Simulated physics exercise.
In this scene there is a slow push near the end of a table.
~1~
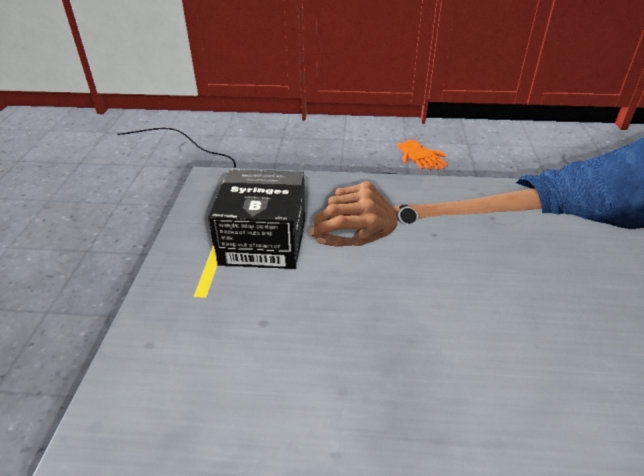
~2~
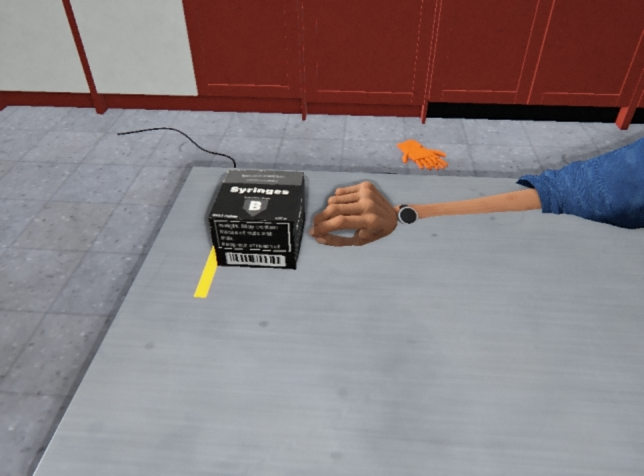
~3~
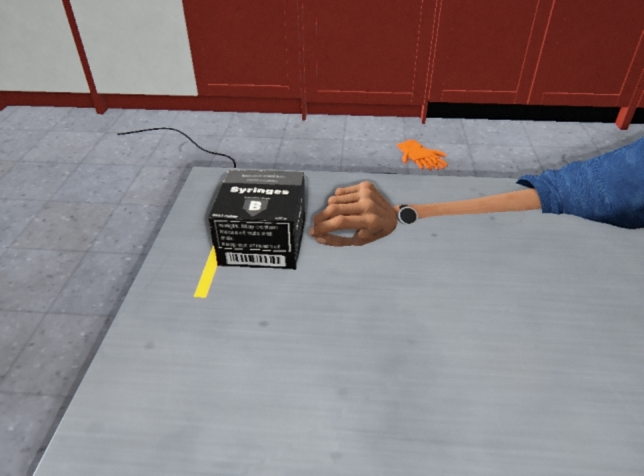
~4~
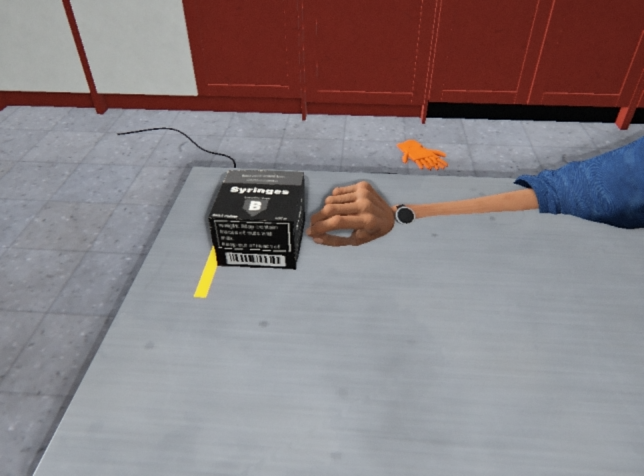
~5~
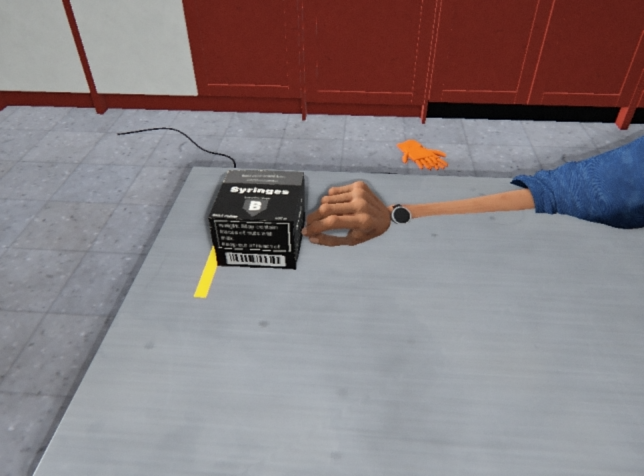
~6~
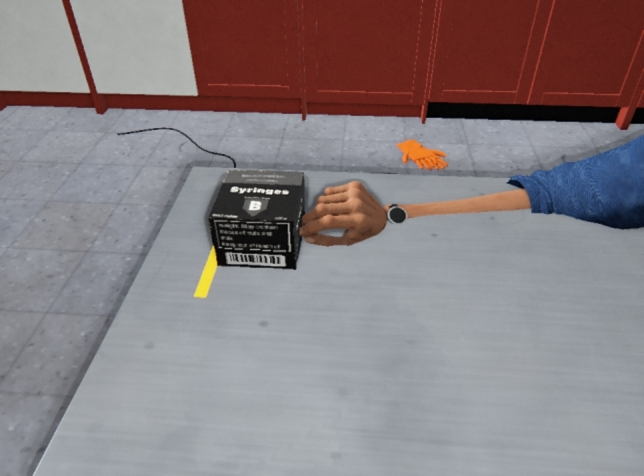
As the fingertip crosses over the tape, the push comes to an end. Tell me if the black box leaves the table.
I reckon it ends up on the table after all.
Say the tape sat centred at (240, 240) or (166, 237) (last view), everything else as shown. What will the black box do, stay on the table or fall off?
The black box does not fall; falls off the table.
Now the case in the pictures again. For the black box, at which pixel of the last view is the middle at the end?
I'd say it stops near (173, 214).
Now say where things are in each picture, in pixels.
Black box (261, 218), in the first picture.
Black box (261, 218), in the second picture.
Black box (261, 218), in the third picture.
Black box (261, 218), in the fourth picture.
Black box (261, 218), in the fifth picture.
Black box (261, 218), in the sixth picture.
Then, 0.62 s later than the last frame, black box shifted a little near (221, 216).
When it is over, the black box remains on top, near (172, 214).
